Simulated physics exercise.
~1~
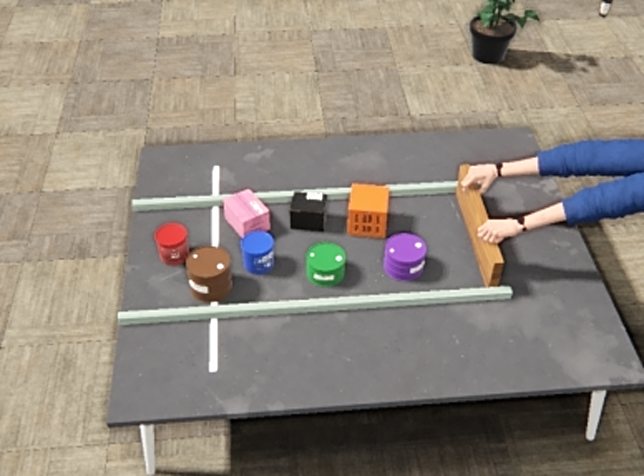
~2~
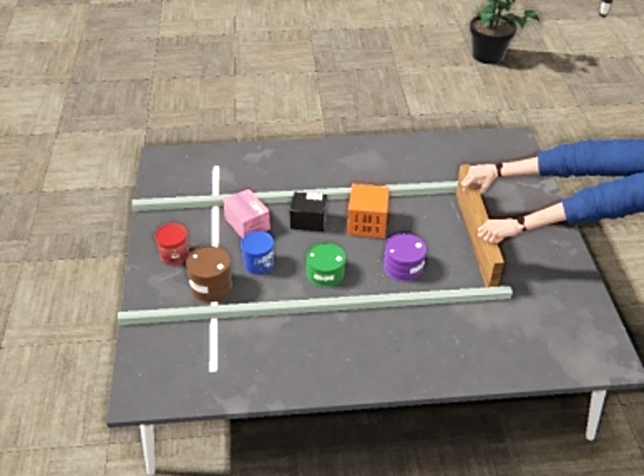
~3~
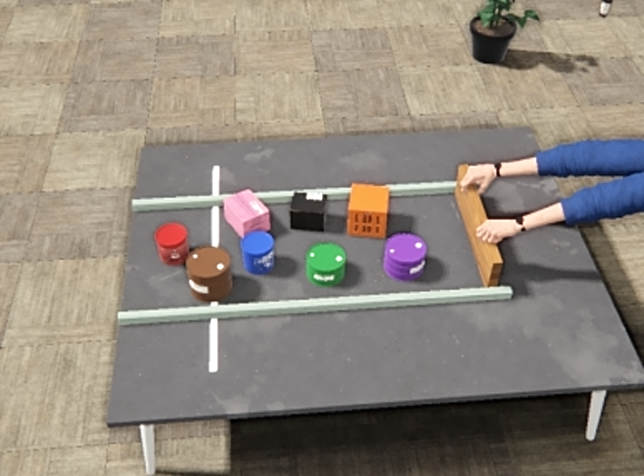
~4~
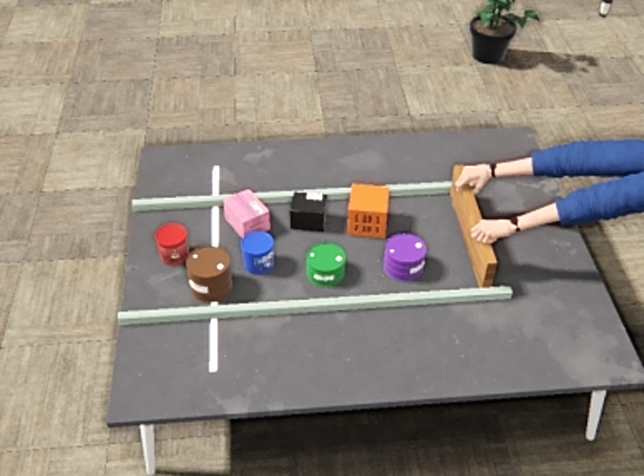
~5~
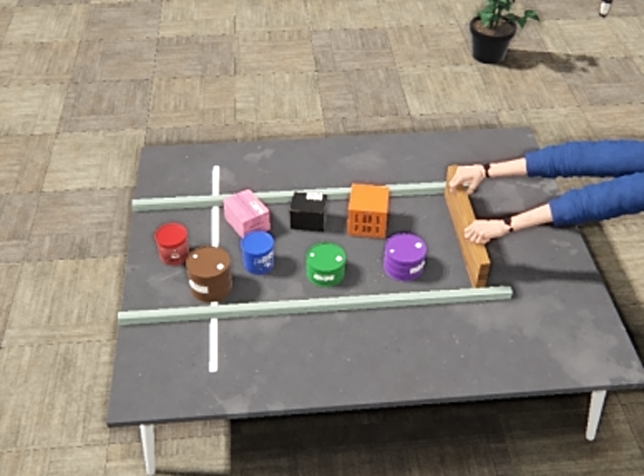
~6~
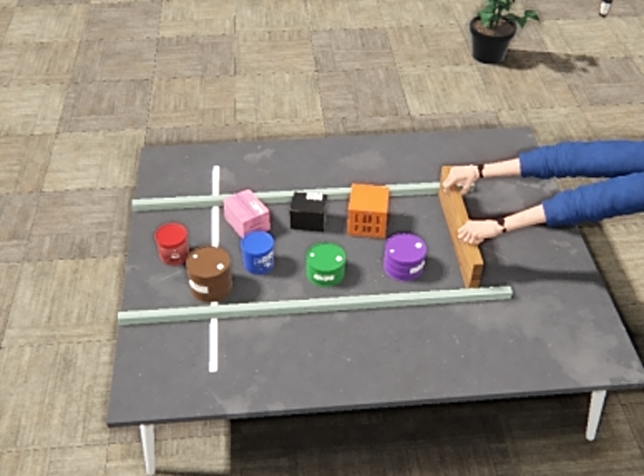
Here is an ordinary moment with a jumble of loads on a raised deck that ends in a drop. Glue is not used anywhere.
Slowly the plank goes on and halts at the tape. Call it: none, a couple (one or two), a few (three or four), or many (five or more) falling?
Call: A couple.
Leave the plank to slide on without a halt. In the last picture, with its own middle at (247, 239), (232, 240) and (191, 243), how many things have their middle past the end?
First 0, then 0, finally 3.
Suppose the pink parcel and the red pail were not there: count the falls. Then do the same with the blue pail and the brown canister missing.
1, then 1.
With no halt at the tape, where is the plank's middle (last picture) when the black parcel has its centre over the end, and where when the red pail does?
I'd say about (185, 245) for the first one and about (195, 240) for the second.
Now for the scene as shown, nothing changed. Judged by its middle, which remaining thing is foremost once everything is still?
Foremost: The red pail.
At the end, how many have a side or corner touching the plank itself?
It ends up touching 2.
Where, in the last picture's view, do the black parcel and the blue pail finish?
About (159, 221), and the other about (170, 251).
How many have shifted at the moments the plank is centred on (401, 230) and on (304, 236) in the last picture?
At the first spot 1, then 7.
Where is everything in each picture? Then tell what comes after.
The first frame shows red pail (173, 245); brown canister (210, 274); pink parcel (247, 215); plank (478, 225); tape (215, 256).
The second frame shows brown canister (210, 274); plank (478, 225).
The third frame shows pink parcel (247, 215); green canister (326, 265).
The fourth frame shows red pail (173, 245); orange crate (368, 211).
The fifth frame shows brown canister (210, 274); blue pail (258, 253).
The sixth frame shows red pail (173, 245); brown canister (210, 274); pink parcel (247, 215); plank (459, 226); tape (215, 256).
Early on, none off yet; red pail at rest near (173, 245); brown canister at rest near (210, 274); pink parcel at rest near (247, 215).
Finally, the number that fall off is one or two; lost, pink parcel and brown canister.
